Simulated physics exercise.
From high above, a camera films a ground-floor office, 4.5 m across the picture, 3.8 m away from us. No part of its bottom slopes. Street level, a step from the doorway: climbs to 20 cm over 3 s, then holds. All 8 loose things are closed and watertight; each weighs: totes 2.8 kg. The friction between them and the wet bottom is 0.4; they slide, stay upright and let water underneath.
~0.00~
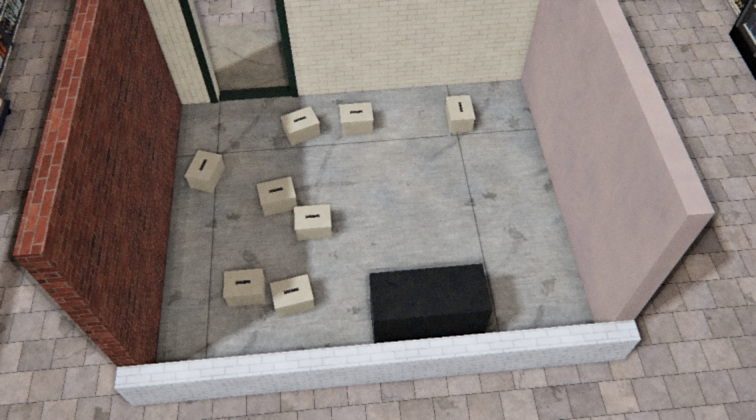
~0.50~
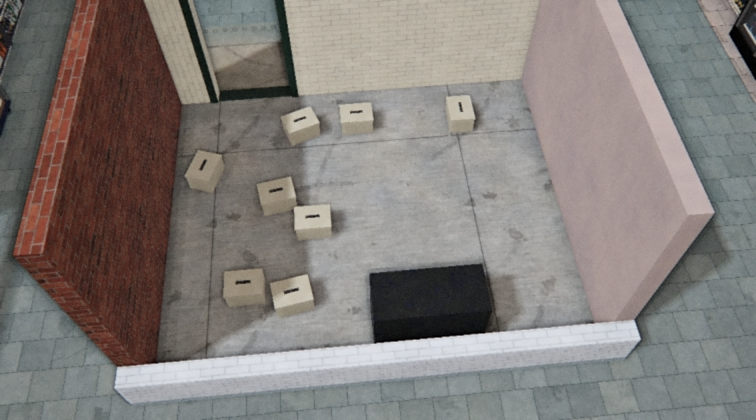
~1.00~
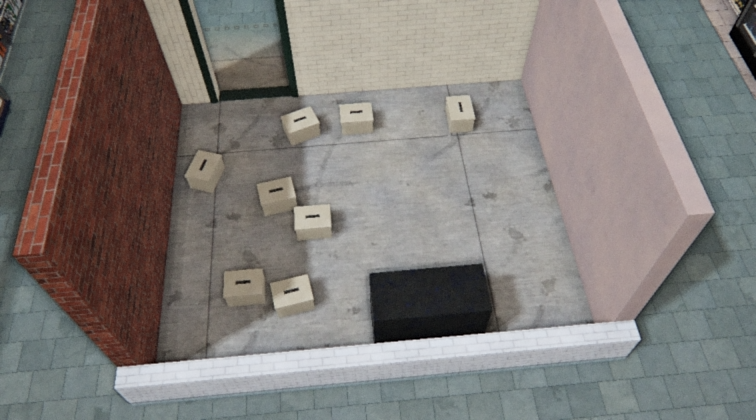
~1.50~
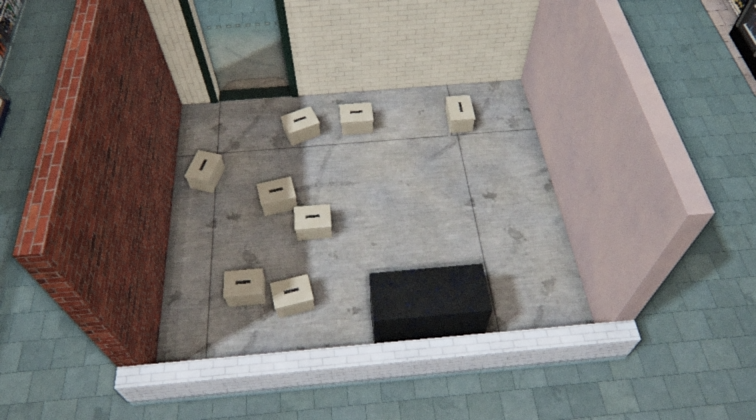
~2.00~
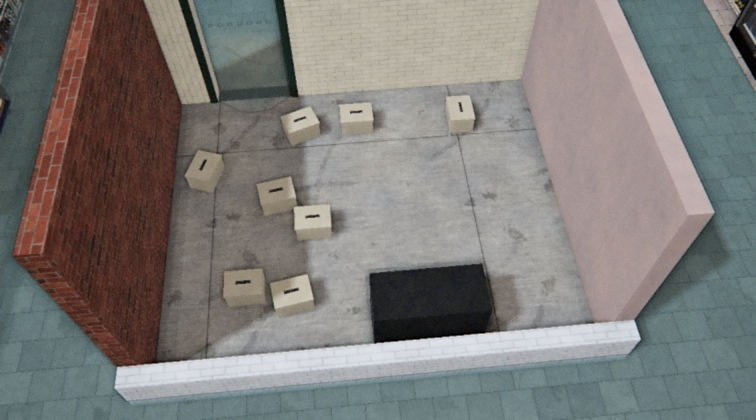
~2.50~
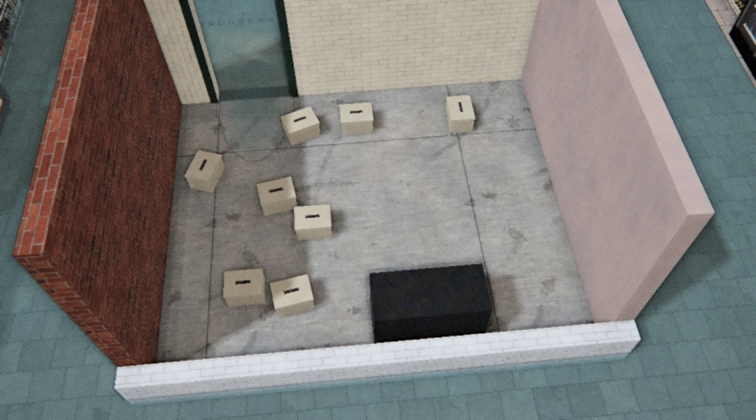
In the video, seen from high above, pale slotted boxes and a black block sit motionless on a walled grey floor while bluish water spreads over the paving outside, and lastly a thin film appears just inside the doorway.
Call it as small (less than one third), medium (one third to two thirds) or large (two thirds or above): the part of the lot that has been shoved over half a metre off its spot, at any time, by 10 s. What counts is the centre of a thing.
Large.
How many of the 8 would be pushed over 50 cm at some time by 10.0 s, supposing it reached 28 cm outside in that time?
It would come to 6 of them.
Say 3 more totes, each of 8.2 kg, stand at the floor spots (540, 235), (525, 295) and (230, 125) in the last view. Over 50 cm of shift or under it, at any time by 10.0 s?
Taking them in the given order: Smaller, then smaller, then greater.
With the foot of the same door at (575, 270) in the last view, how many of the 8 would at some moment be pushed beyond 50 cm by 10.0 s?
Then it comes to 6 of them.
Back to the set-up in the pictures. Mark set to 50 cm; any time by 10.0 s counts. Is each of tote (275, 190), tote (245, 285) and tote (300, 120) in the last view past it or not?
Result, in turn: Exceeded / exceeded / exceeded.
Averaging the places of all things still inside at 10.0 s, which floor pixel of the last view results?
I'd say about (375, 224) in the last view.
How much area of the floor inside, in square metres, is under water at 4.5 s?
Wet area: Approx. 7.5 m2.
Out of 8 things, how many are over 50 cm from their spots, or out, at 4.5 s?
The count is 4.
After 3.5 s 0 of 8 are over 50 cm from their spots; 0 afloat.
After 4.5 s 4 of 8 are over 50 cm from their spots; 2 afloat.
After 7.0 s 5 of 8 are over 50 cm from their spots; 5 afloat.
After 10.0 s 6 of 8 are over 50 cm from their spots, and 6 have been at some point; 5 afloat.
